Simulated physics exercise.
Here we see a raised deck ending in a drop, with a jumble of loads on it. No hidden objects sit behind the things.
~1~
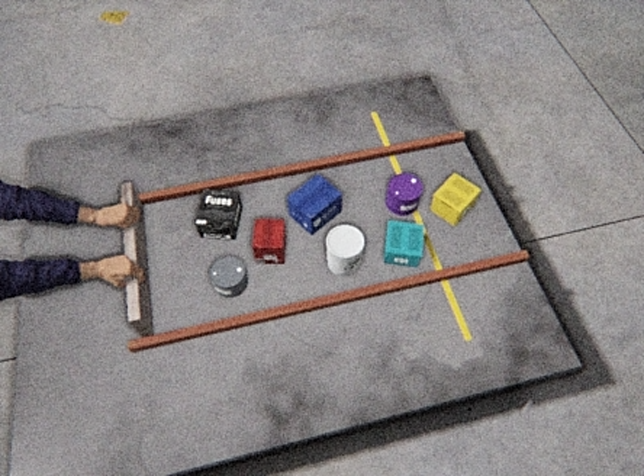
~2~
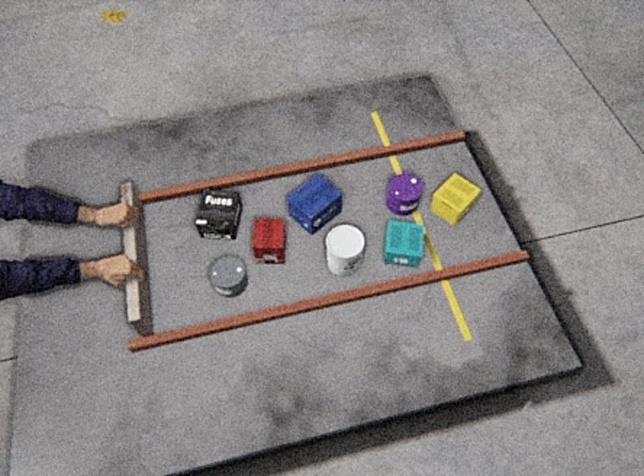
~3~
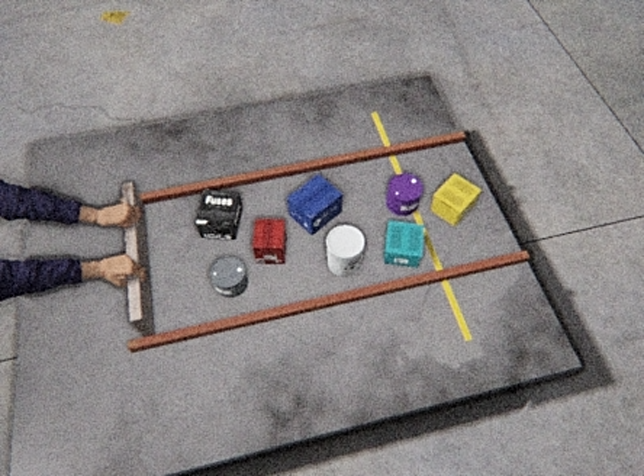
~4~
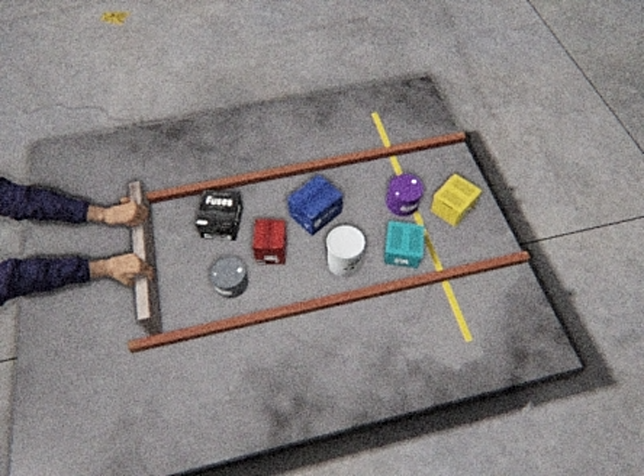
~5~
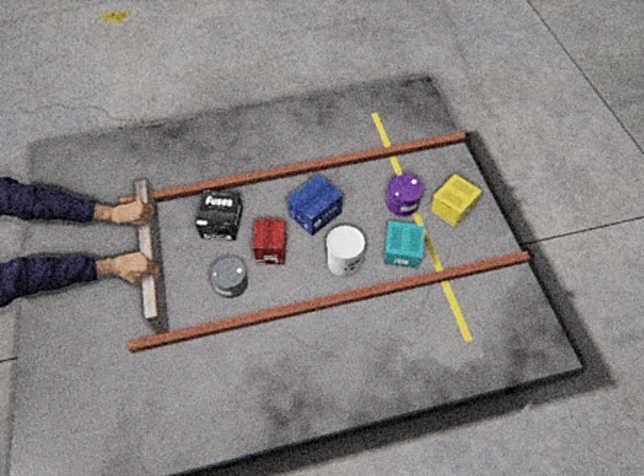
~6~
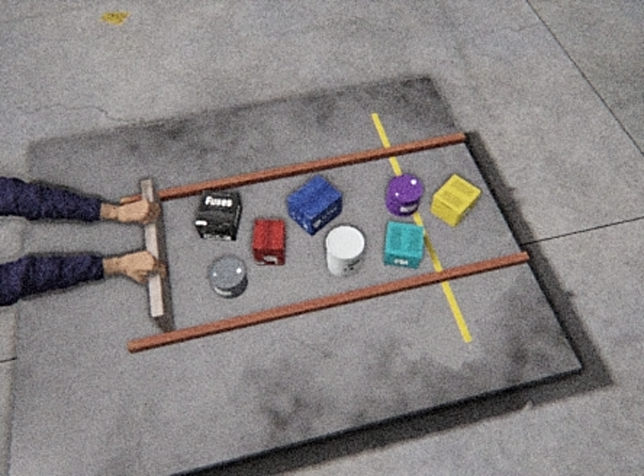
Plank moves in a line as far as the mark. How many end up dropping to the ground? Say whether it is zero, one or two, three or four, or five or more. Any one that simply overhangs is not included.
It is one or two.
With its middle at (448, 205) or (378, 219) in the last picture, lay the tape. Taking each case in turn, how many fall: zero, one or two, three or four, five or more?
Going by the order asked, it's three to four and then none.
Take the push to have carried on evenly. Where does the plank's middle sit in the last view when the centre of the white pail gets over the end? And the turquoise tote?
Estimated middle: (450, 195), and (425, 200) for the other.
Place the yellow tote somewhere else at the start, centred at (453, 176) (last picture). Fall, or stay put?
Placed there, the yellow tote is still up there.
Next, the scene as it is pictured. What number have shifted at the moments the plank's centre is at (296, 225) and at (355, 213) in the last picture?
First position 5; second position 8.
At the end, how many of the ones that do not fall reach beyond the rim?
So the number is 1.
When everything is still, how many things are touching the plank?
3.
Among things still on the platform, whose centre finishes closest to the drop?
The turquoise tote ends up foremost.
Soon after, none off yet; yellow tote at rest near (455, 202); purple canister at rest near (404, 196); turquoise tote at rest near (403, 246).
After that, none off yet; yellow tote moving near (457, 203); purple canister displaced about its own width near (424, 194); turquoise tote displaced about its own width near (430, 243).
In the end, the number that fall off is one or two; gone, purple canister and yellow tote.
